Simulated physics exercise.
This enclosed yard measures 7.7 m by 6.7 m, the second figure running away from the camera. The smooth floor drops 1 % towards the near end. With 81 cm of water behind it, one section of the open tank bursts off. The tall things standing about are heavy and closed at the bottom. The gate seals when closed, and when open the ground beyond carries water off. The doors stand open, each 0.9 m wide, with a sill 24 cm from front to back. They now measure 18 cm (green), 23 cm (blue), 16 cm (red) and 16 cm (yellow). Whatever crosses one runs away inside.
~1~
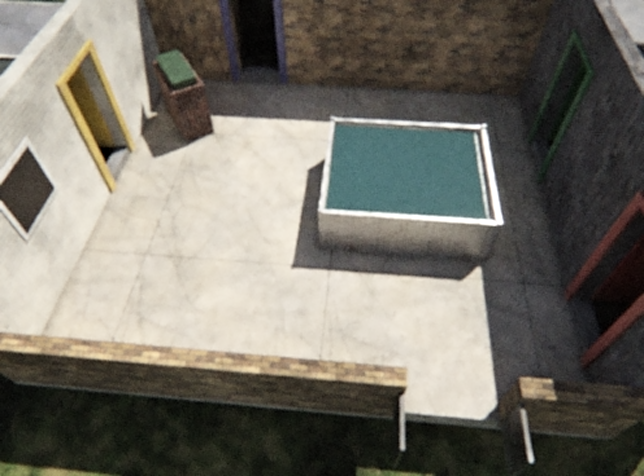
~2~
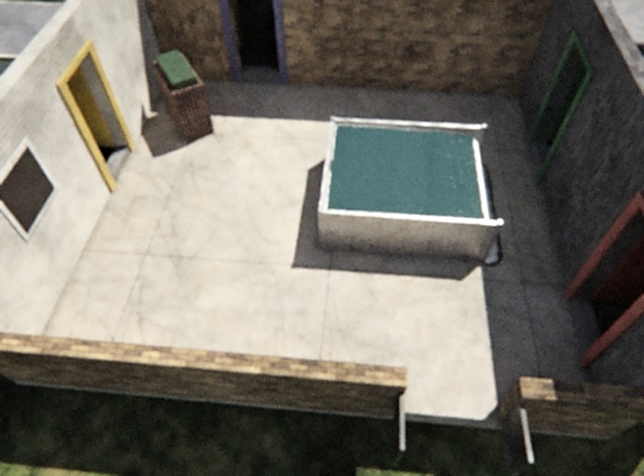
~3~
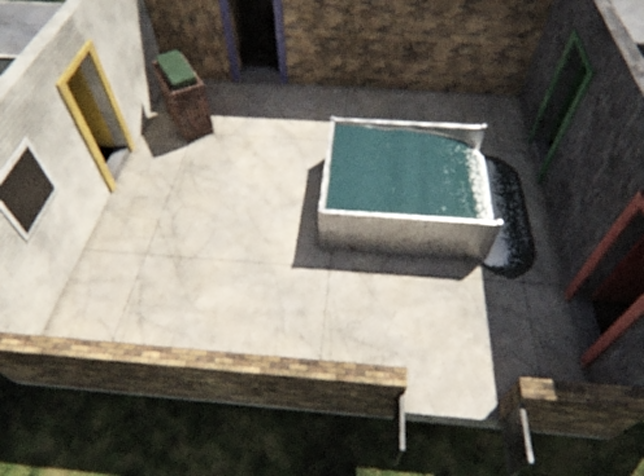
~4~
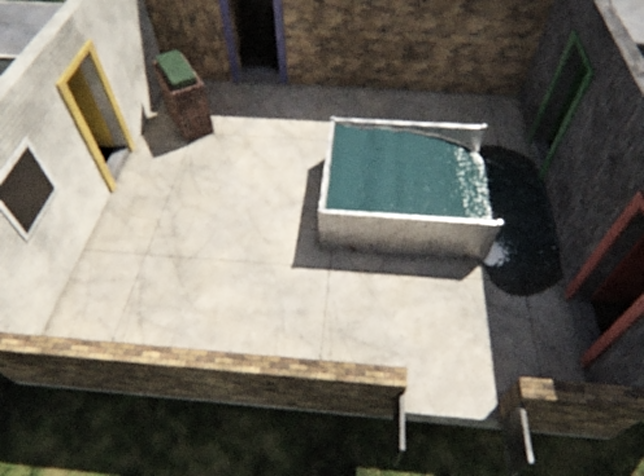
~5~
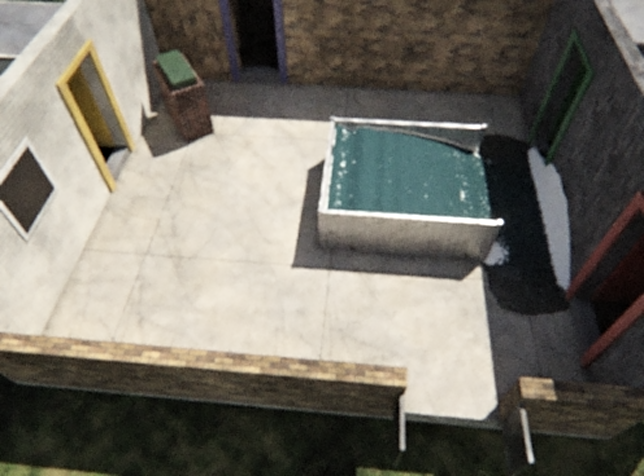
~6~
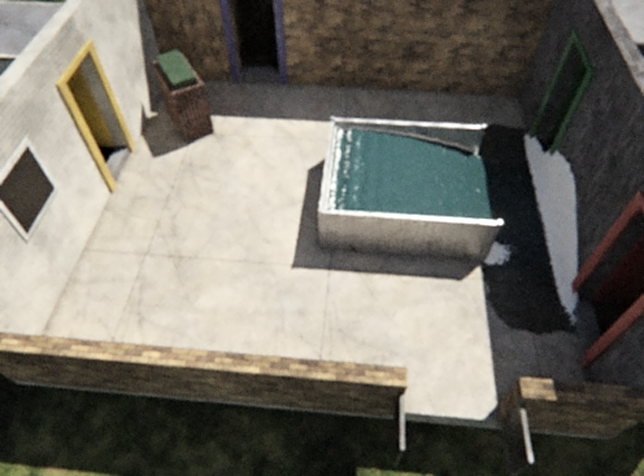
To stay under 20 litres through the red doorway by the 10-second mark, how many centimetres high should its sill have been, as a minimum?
About 19 cm.
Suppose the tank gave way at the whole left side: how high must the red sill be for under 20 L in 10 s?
About 13.0 cm.
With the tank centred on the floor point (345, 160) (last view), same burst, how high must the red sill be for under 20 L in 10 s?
About 13.0 cm.
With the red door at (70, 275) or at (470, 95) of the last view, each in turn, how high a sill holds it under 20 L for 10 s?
Roughly 11.0 and 30 cm.
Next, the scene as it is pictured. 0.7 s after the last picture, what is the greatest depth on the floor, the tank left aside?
Up to some 61 cm.
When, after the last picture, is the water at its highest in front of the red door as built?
At about 1.0 s.
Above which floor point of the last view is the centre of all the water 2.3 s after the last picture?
At about (459, 210).
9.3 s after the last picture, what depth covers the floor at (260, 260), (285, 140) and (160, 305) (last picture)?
About 8, 3 and 12 cm.
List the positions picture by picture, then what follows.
The open tank at (407, 170) is whole and still, 81 cm deep; the red door at (608, 292) is dry, in the first picture.
The gap is at (479, 198), the front 0.3 m out at (498, 255); the back of the open tank holds 81 cm, in the second picture.
Water pours out at (479, 199) and has run 0.8 m, to (530, 248); about 14 cm deep outside, 81 cm at the back, in the third picture.
The front is at (561, 269), 1.2 m from the gap at (478, 200); 3.5 m2 of floor is wet, 81 cm left at the back, in the fourth picture.
Water pours out at (478, 200) and has run 1.4 m, to (569, 302); about 16 cm deep outside, 78 cm at the back, in the fifth picture.
The gap is at (478, 201), the front 1.7 m out at (576, 327); the back of the open tank holds 69 cm; water is at the red door at (608, 292), in the sixth picture.
Then, 0.7 s after the last picture water covers 15 % of the floor, deepest (61 cm) near (544, 227); 21 cm at the red door, 1 litre in over its 16 cm sill.
Then, 2.3 s after the last picture water covers 35 % of the floor, deepest (43 cm) near (558, 407); 18 cm at the red door, 22 litres in over its 16 cm sill.
Then, 9.3 s after the last picture water covers 95 % of the floor, deepest (15 cm) near (30, 359); 8 cm at the red door, 40 litres in over its 16 cm sill.
At the red door as built, the water peaked near 22 cm, 1.1 s after the last picture.
With a sill of 16 cm, 41 litres would have come in within the 10 s; with 21.5 cm, 11 litres. So under 20 litres takes about 19 cm.
